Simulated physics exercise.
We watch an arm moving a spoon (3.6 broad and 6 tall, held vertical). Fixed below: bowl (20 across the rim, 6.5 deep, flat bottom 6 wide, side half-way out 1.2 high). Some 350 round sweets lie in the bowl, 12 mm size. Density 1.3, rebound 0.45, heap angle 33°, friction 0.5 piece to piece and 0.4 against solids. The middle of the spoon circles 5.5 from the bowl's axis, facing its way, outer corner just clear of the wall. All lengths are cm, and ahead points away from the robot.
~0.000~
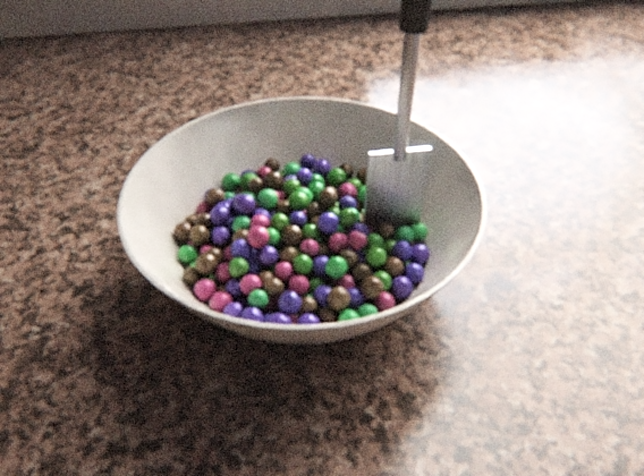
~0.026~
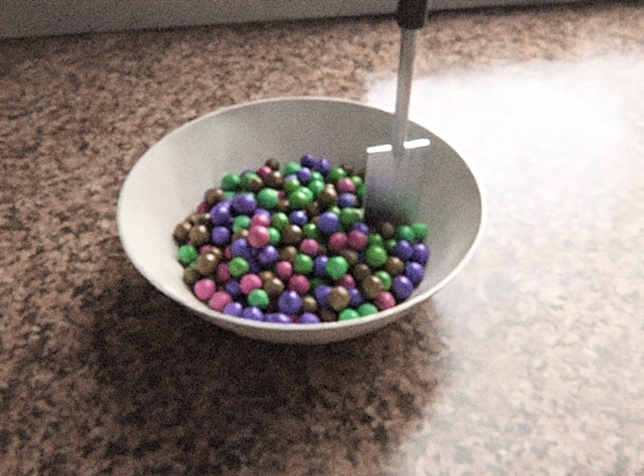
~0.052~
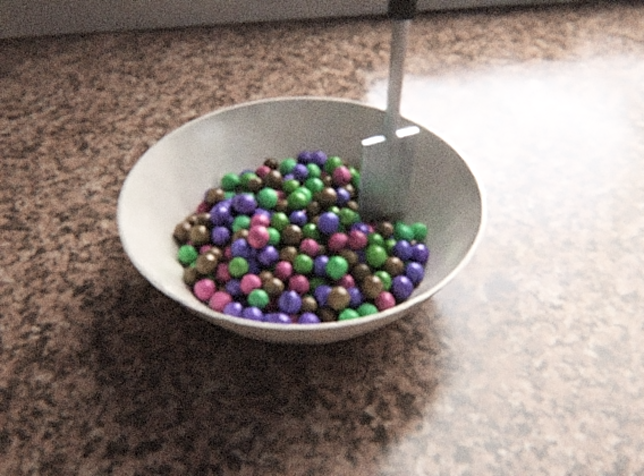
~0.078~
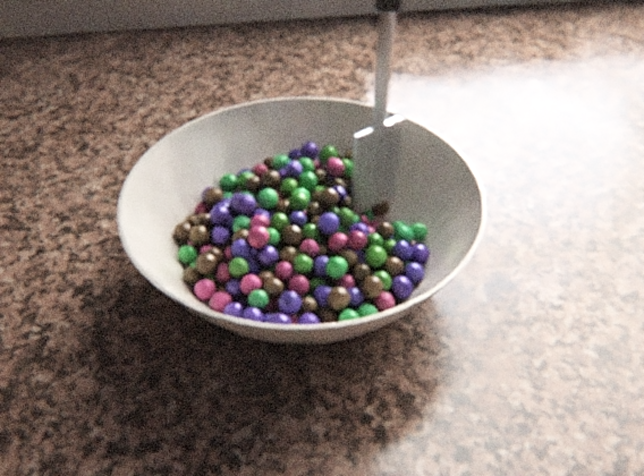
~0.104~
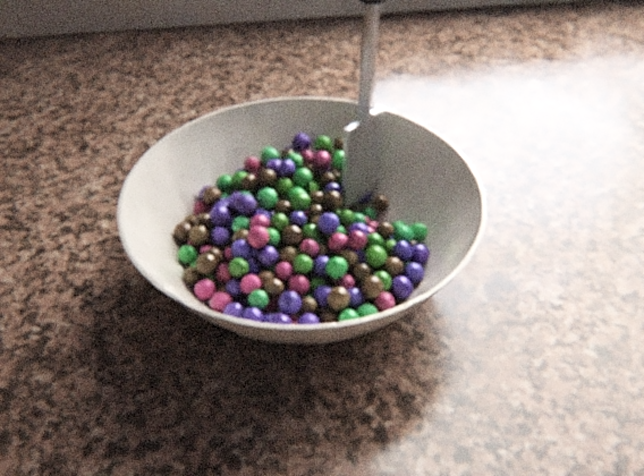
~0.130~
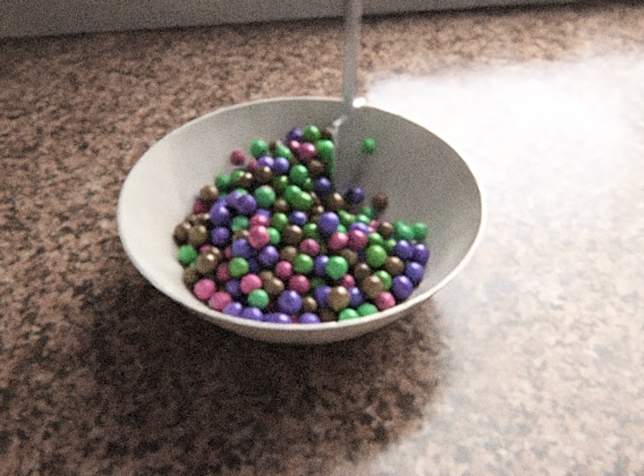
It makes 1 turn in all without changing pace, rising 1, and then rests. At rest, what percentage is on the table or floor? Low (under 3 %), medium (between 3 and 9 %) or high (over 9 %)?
Answer: Medium; between 3 and 9 % of the round sweets finish on the table or floor.
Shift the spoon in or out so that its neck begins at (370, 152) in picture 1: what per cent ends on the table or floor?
Some 0 per cent.
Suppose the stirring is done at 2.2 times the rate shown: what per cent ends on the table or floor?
About 30 per cent.
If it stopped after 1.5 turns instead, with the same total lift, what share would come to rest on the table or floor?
It would be near 10 per cent.
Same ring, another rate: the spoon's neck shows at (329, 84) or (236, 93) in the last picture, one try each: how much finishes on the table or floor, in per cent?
About 10 and 30 per cent.
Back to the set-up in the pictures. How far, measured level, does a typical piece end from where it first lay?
About 4 cm.
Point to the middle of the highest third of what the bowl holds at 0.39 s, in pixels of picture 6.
At about (210, 246).
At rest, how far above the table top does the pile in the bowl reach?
Roughly 6.5 cm.
After 0.39 s, 171° round, highest piece 9 above the table; 350 in the bowl, 2 on the table or floor.
After 0.64 s, 291° round, highest piece 9 above the table; 339 in the bowl, 7 on the table or floor, 6 in flight or on the tool.
After 0.97 s, 0° round, highest piece 7 above the table; 336 in the bowl, 16 on the table or floor.
After 1.67 s, 0° round, highest piece 6 above the table; 336 in the bowl, 16 on the table or floor.
At rest, 336 in the bowl, 16 on the table or floor. That is 5 % on the table or floor.
